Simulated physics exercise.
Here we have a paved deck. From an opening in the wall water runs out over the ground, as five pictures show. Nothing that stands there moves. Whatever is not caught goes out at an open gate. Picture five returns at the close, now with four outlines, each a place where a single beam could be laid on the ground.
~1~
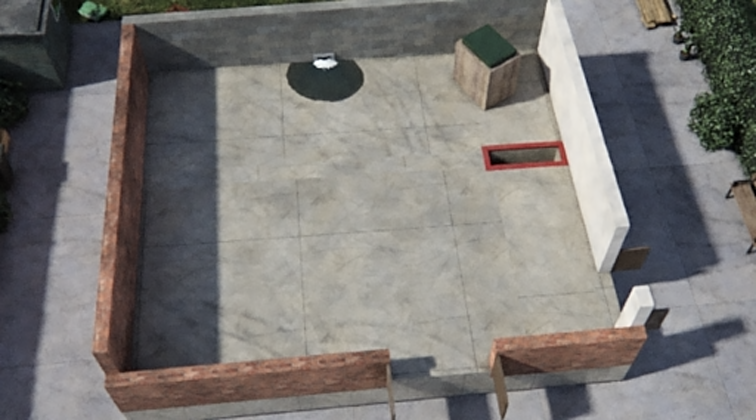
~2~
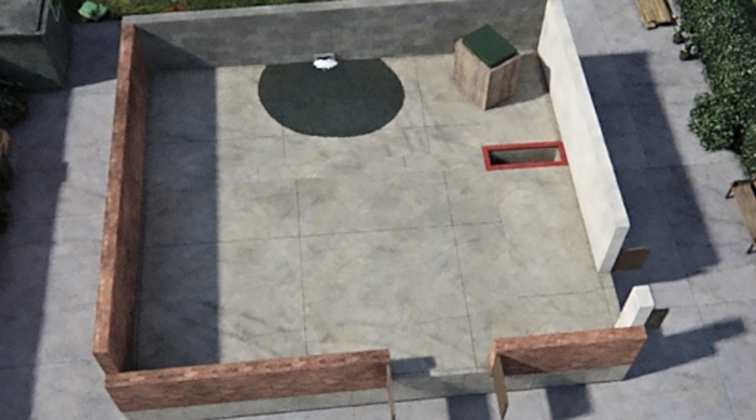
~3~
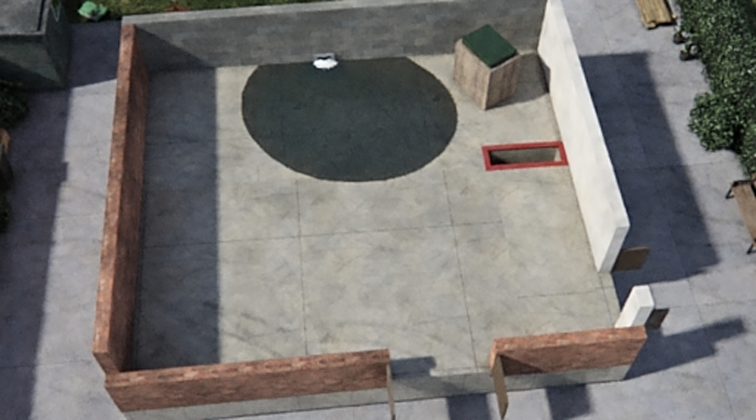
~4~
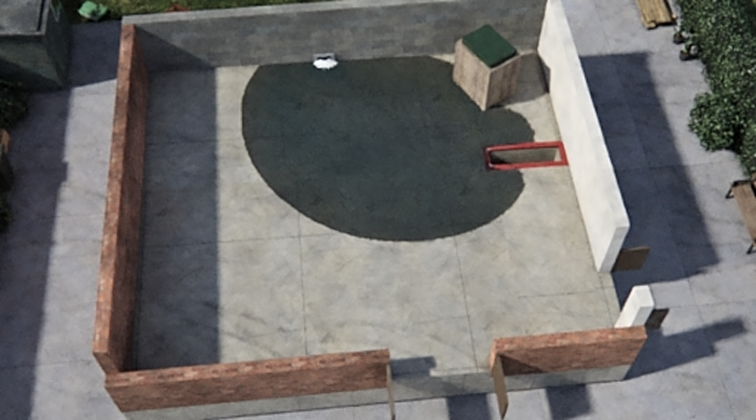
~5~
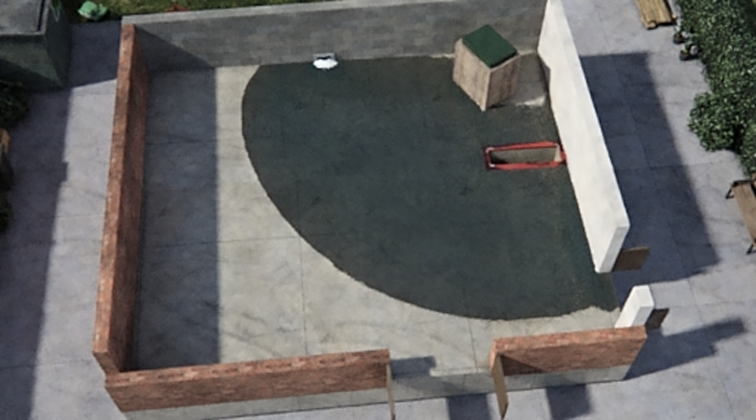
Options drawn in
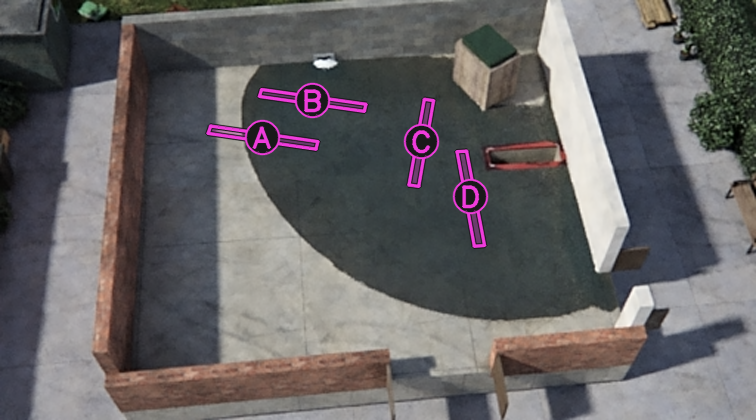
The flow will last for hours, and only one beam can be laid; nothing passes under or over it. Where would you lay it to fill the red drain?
Place B.
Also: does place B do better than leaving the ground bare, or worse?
Place B is better.
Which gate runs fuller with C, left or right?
More leaves on the right.
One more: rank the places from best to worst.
The order is B, A, D, C.
In magenta, A from (209, 129) to (316, 145); B from (260, 92) to (365, 107); C from (413, 185) to (428, 99); D from (479, 245) to (461, 151).
With A, about 47 % of the stream goes into the red drain, about 53 % out by the gates.
With B, about 72 % of the stream goes into the red drain, about 27 % out by the gates.
With C, about 19 % of the stream goes into the red drain, about 81 % out by the gates.
With D, about 29 % of the stream goes into the red drain, about 71 % out by the gates.
